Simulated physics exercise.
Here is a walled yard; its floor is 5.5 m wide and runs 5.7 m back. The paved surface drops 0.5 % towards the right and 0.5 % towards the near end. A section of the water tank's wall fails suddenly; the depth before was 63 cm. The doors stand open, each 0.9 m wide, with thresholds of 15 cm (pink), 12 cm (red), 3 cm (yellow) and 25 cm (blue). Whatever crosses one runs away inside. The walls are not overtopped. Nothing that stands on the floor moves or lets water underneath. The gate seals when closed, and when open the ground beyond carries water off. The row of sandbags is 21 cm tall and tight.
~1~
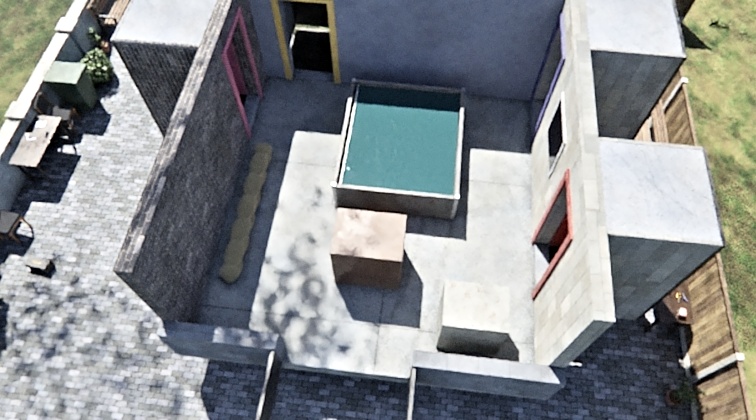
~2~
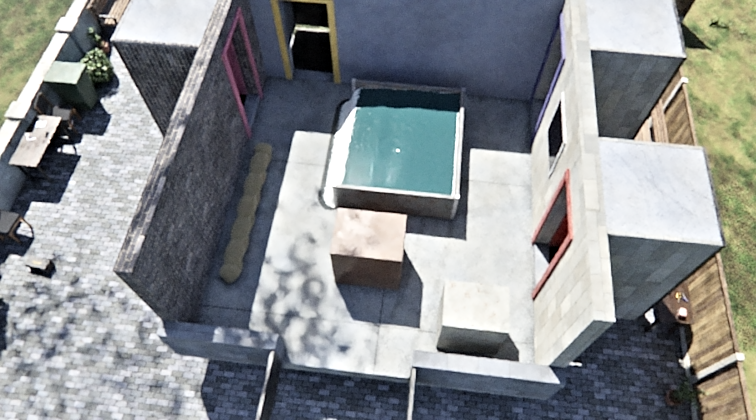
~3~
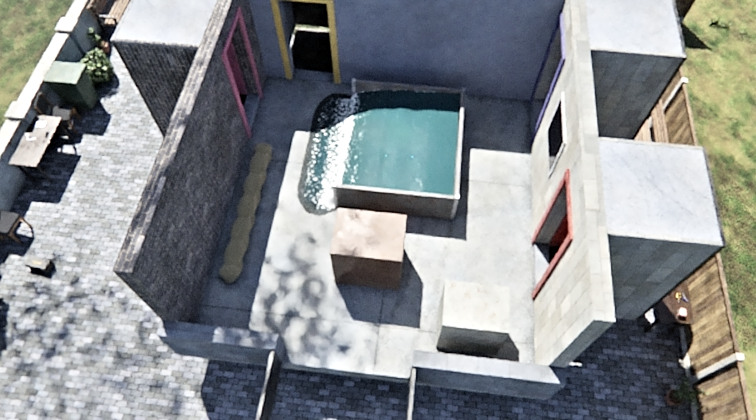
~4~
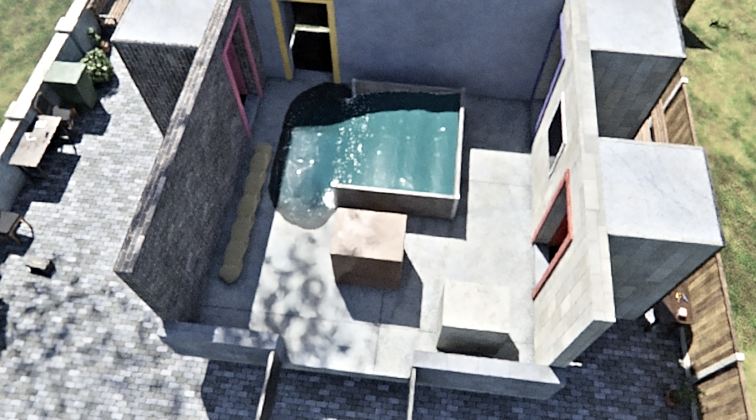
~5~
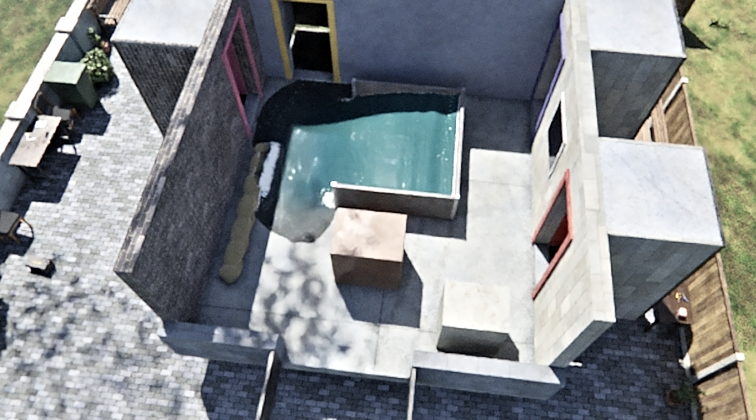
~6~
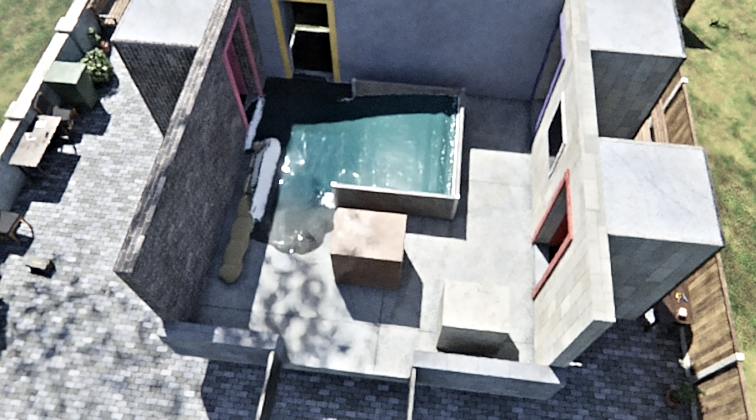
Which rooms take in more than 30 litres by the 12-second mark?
Door by door: At the pink door it passes the limit; at the red door it stays under the limit; at the yellow door it passes the limit; at the blue door it keeps below the limit.
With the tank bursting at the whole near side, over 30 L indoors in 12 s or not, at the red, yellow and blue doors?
Then: Red above, yellow above, blue not over.
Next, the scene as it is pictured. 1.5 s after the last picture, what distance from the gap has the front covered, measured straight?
Some 4.4 m out.
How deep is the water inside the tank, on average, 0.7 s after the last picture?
About 33 cm.
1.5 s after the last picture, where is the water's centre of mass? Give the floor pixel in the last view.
Around (323, 162).
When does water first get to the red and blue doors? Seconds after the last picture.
Red 5.0 s, blue 4.0 s.
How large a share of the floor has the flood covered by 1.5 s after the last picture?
About 40 per cent.
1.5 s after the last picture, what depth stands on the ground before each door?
In cm: Pink 39, red 0, yellow 19, blue 0.
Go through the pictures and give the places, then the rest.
The water tank at (402, 138) is whole and still, 63 cm deep, in the first frame.
Water pours out at (347, 145) and has run 1.3 m, to a hidden place; typically 8 cm deep outside, 63 cm at the water tank's back, in the second frame.
Water pours out at (347, 147) and has run 1.4 m, to (335, 98); typically 11 cm deep outside, 63 cm at the water tank's back, in the third frame.
The front is at (329, 86), 1.8 m from the gap at (347, 148); 3.6 m2 of floor is under water; 63 cm left at the back of the water tank, in the fourth frame.
Water pours out at (347, 148) and has run 2.1 m, to (304, 81); typically 9 cm deep outside, 59 cm at the water tank's back, in the fifth frame.
Water pours out at (347, 148) and has run 2.4 m, to (265, 86); typically 10 cm deep outside, 53 cm at the water tank's back, in the sixth frame.
Then, 0.7 s after the last picture water covers 30 % of the floor and is deepest (43 cm) near (254, 125); pink door 40 cm at the sill, 83 L in, red door not reached, yellow door 9 cm at the sill, 13 L in, blue door not reached.
Then, 1.5 s after the last picture water covers 40 % of the floor and is deepest (39 cm) near (254, 125); pink door 39 cm at the sill, 228 L in, red door not reached, yellow door 19 cm at the sill, 68 L in, blue door not reached.
Then, 2.8 s after the last picture water covers 55 % of the floor and is deepest (29 cm) near (192, 336); pink door 24 cm at the sill, 355 L in, red door not reached, yellow door 20 cm at the sill, 221 L in, blue door not reached.
Then, 6.3 s after the last picture water covers 90 % of the floor and is deepest (15 cm) near (530, 377); pink door 7 cm at the sill, 374 L in, red door 2 cm at the sill, 0 L in, yellow door 7 cm at the sill, 382 L in, blue door 9 cm at the sill, 0 L in.
Then, 11.3 s after the last picture water covers 95 % of the floor and is deepest (8 cm) near (530, 377); pink door 7 cm at the sill, 374 L in, red door 7 cm at the sill, 0 L in, yellow door 7 cm at the sill, 411 L in, blue door 6 cm at the sill, 0 L in.
